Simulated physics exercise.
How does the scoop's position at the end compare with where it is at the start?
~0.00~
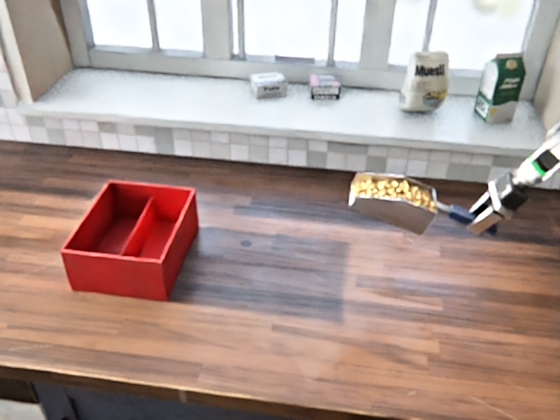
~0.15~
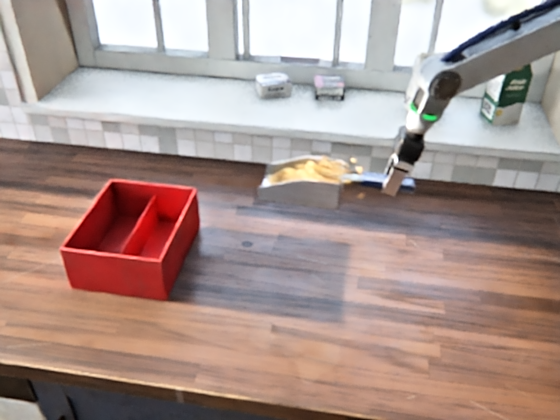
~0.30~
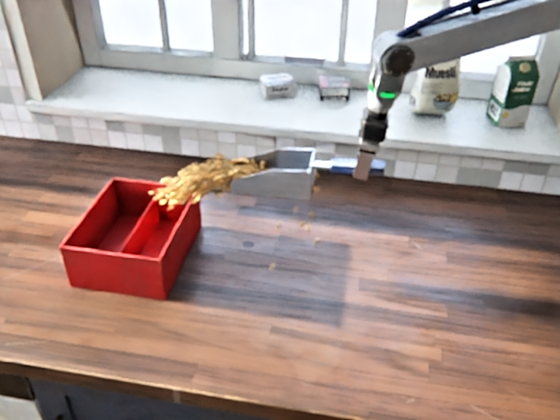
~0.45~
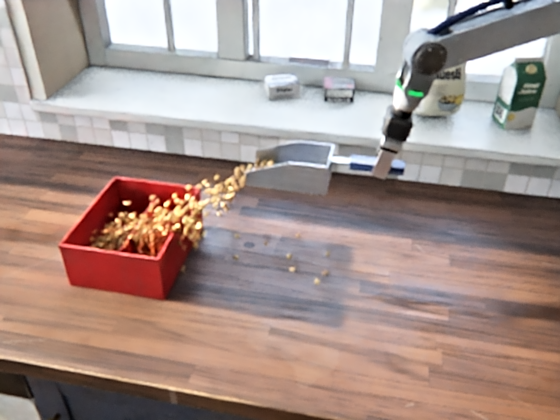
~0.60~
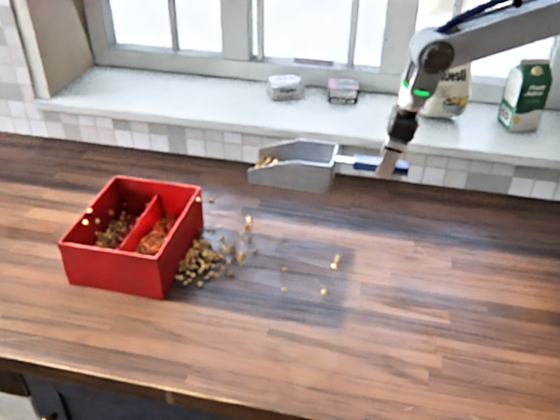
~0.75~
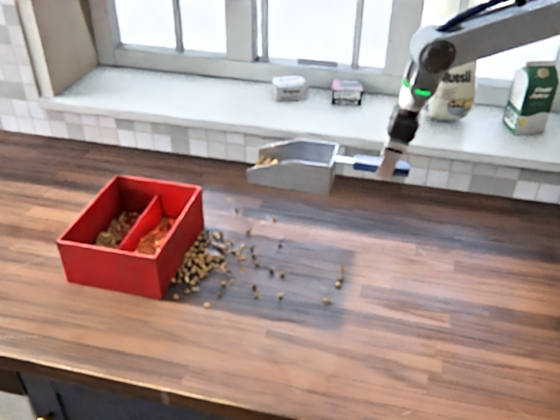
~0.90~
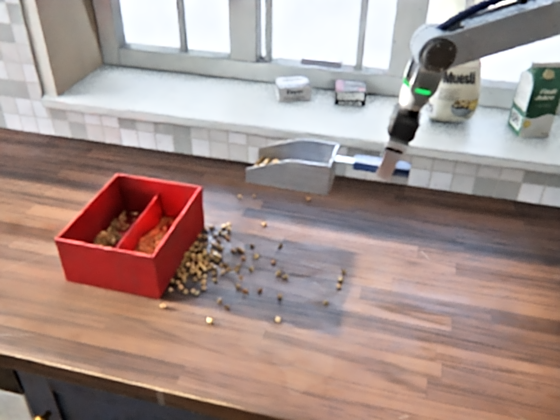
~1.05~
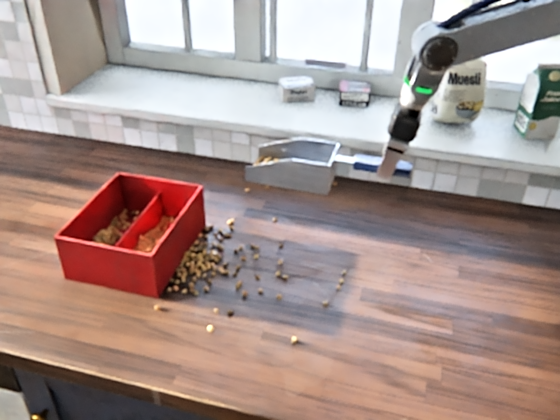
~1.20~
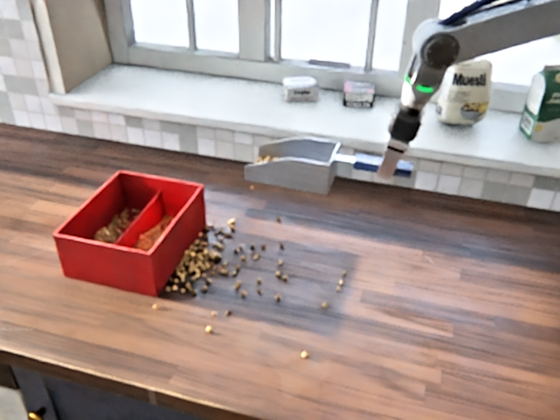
At the end the scoop is further left and slightly higher in view, closer to the red box than it is at the start.
